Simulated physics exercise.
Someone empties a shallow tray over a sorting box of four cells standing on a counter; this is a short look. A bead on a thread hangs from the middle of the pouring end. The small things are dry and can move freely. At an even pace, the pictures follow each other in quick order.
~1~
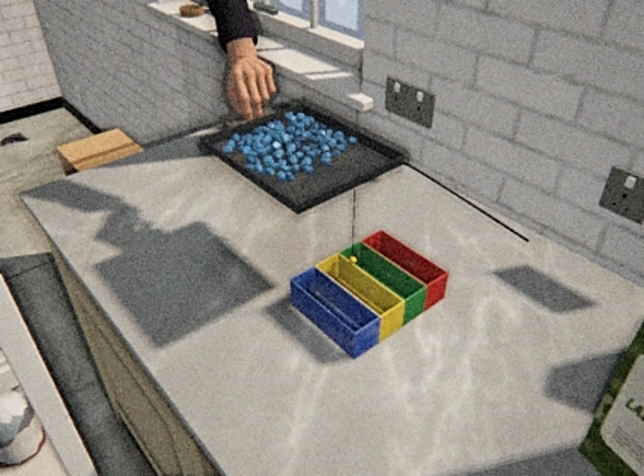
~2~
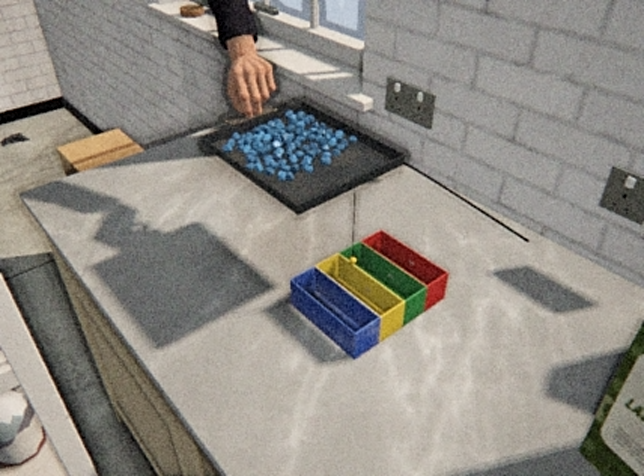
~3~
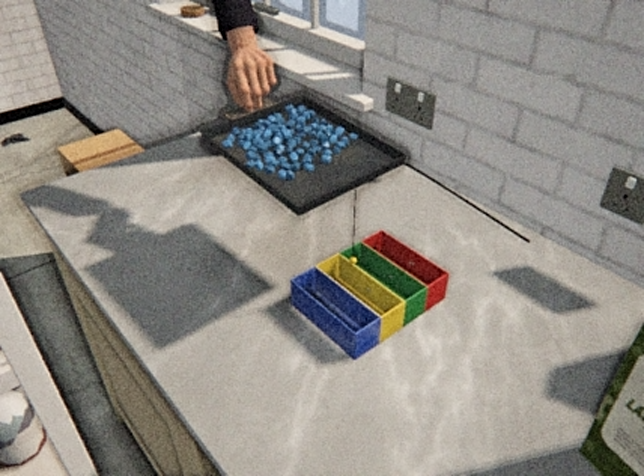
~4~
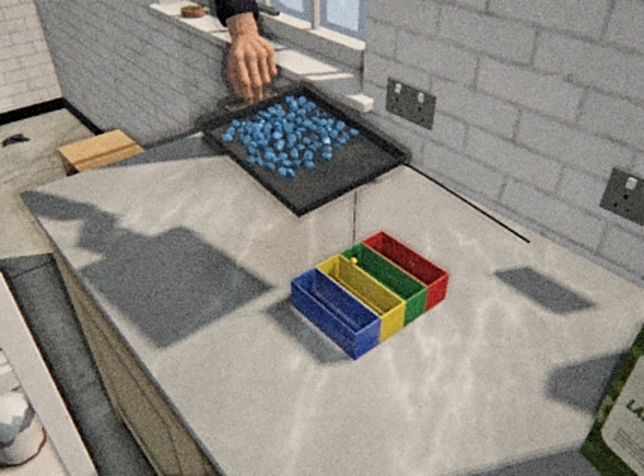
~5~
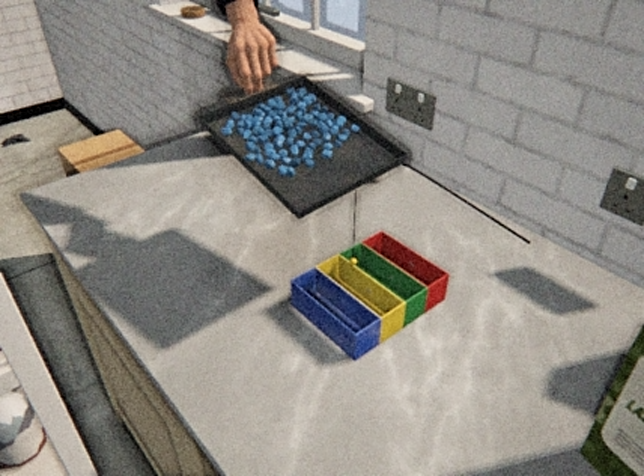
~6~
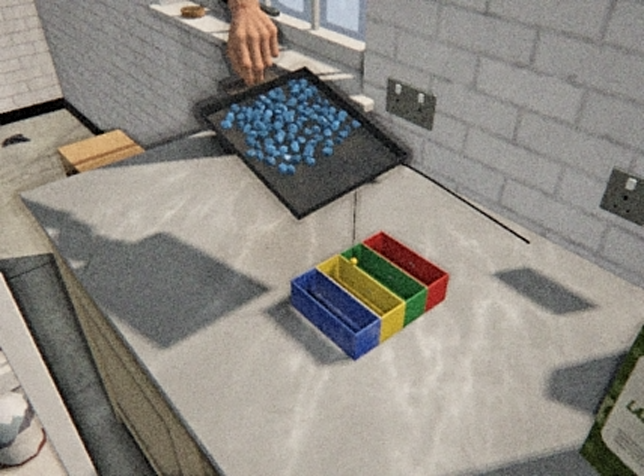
On a pale counter by a white brick wall, a hand holds the far edge of a dark tray of blue stones, behind a sorting box with blue, yellow, green and red cells. The hand steadily raises that edge, and the tray slants more toward the box, its near left corner lowest.
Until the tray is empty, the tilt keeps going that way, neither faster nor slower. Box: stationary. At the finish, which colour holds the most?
Blue holds the most.
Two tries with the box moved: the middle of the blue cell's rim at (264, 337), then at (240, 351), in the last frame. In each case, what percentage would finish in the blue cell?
Respectively 0 % and 0 %.
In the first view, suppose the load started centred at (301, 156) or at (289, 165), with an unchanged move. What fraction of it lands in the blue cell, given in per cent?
Try 1: 40 %; try 2: 40 %.
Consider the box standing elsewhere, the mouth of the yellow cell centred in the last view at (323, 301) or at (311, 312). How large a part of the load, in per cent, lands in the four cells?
100 per cent, then 90 per cent.
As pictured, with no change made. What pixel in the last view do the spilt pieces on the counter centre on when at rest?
Near (316, 369).
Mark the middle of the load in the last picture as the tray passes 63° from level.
Check around (326, 187) in the last picture.
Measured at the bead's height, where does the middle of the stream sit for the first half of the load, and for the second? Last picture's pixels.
About (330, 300), and after that about (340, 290).
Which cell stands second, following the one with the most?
The runner-up is the cell in yellow.
Soon, tray tipped steeply; nearly all on the tray; a small part falling or outside the box.
A while on, tray tipped past a quarter turn; about a quarter on the tray; about a quarter in the blue cell; a small part in the yellow cell; a stray few in the green cell; about a third falling or outside the box.
Towards the end, tray tipped past a quarter turn; about a third in the blue cell; about a quarter in the yellow cell; a small part in the green cell; a stray few in the red cell; about a third falling or outside the box.
Finally, tray tipped past a quarter turn; about a third in the blue cell; about a quarter in the yellow cell; a small part in the green cell; a stray few in the red cell; about a third outside the box.
